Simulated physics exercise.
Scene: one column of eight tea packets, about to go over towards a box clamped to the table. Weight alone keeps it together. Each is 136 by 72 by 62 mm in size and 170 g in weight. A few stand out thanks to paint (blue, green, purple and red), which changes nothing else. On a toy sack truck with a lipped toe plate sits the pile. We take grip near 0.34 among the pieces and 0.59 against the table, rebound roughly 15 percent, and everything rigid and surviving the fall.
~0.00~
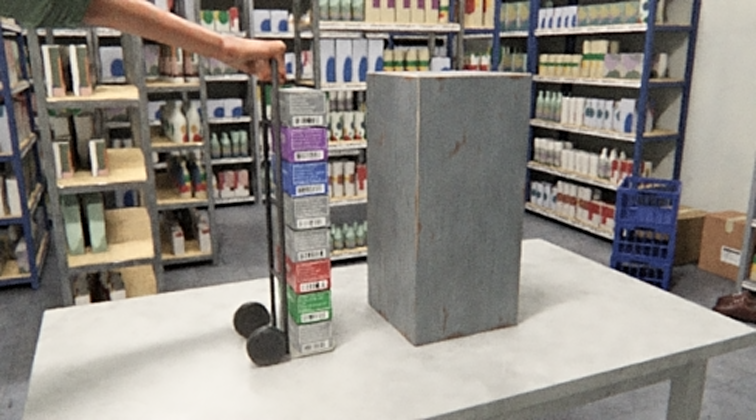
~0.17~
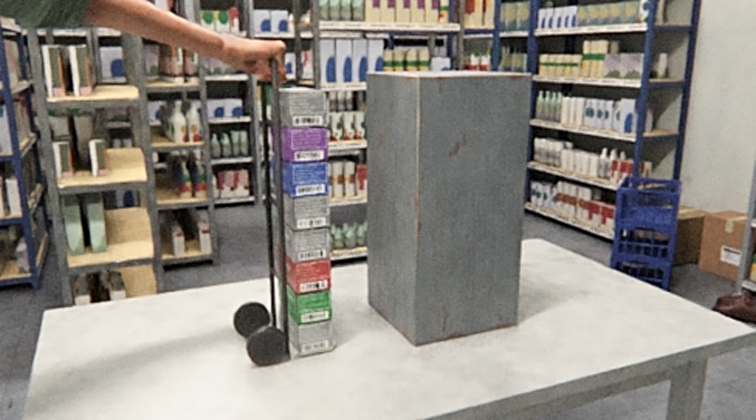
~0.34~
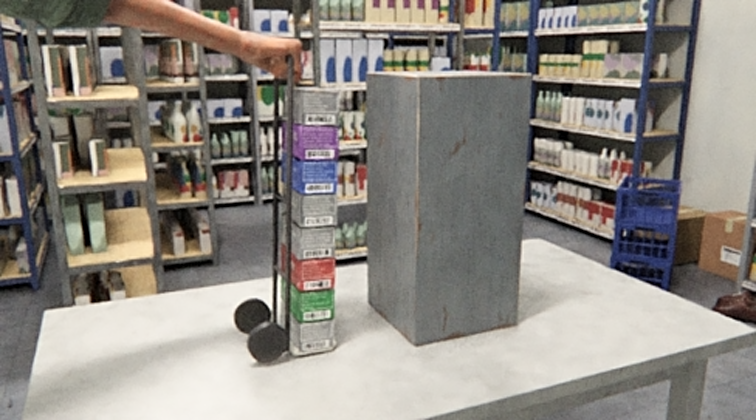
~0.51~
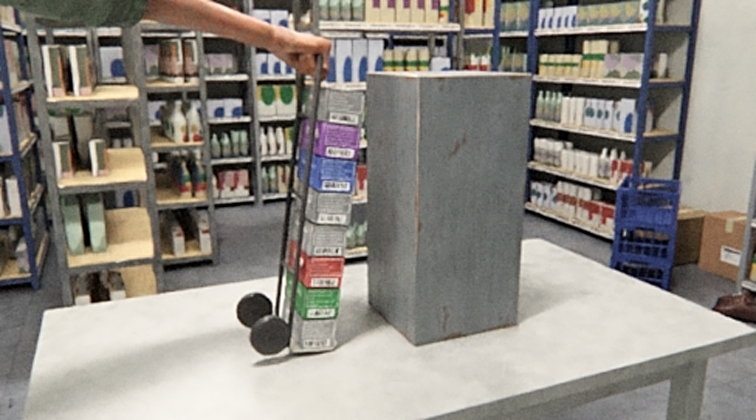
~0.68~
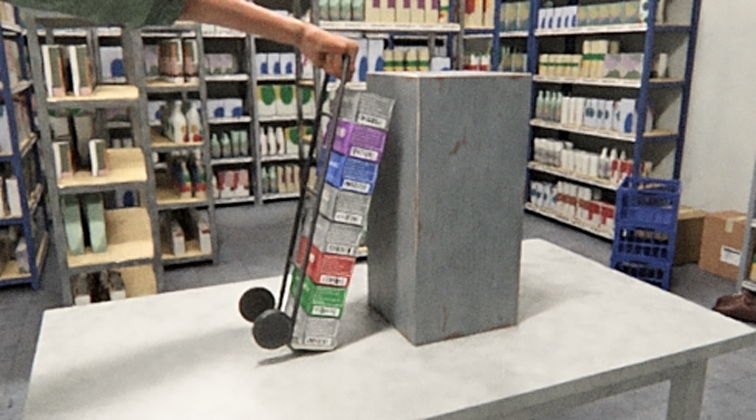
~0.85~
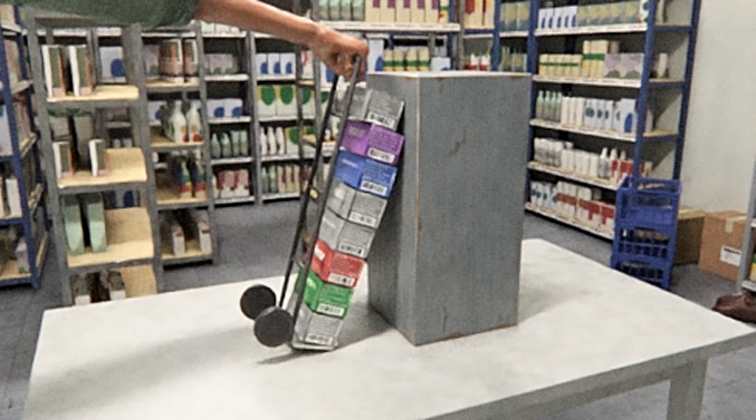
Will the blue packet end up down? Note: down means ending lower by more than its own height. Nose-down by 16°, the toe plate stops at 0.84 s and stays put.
No.
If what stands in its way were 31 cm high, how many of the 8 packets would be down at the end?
2.
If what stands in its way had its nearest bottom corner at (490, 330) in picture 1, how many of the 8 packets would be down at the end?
That comes to 7.
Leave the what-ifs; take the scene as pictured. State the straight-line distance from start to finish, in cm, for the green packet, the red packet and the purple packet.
Roughly green 4 cm, red 6 cm, purple 14 cm.
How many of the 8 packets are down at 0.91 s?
0 by that time.
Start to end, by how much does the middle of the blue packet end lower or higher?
It ends some 1 cm lower.
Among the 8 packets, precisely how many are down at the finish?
0.
By 0.91 s, none of the 8 packets down, 8 disturbed; blue packet tilted 21°; red packet tilted 21°.
When it is over (1.9 s), none of the 8 packets down, 8 disturbed; blue packet tilted 21°; red packet tilted 21°; green packet tilted 21°. In pixels of the last frame, middles, blue packet near (362, 172), red packet near (333, 260).
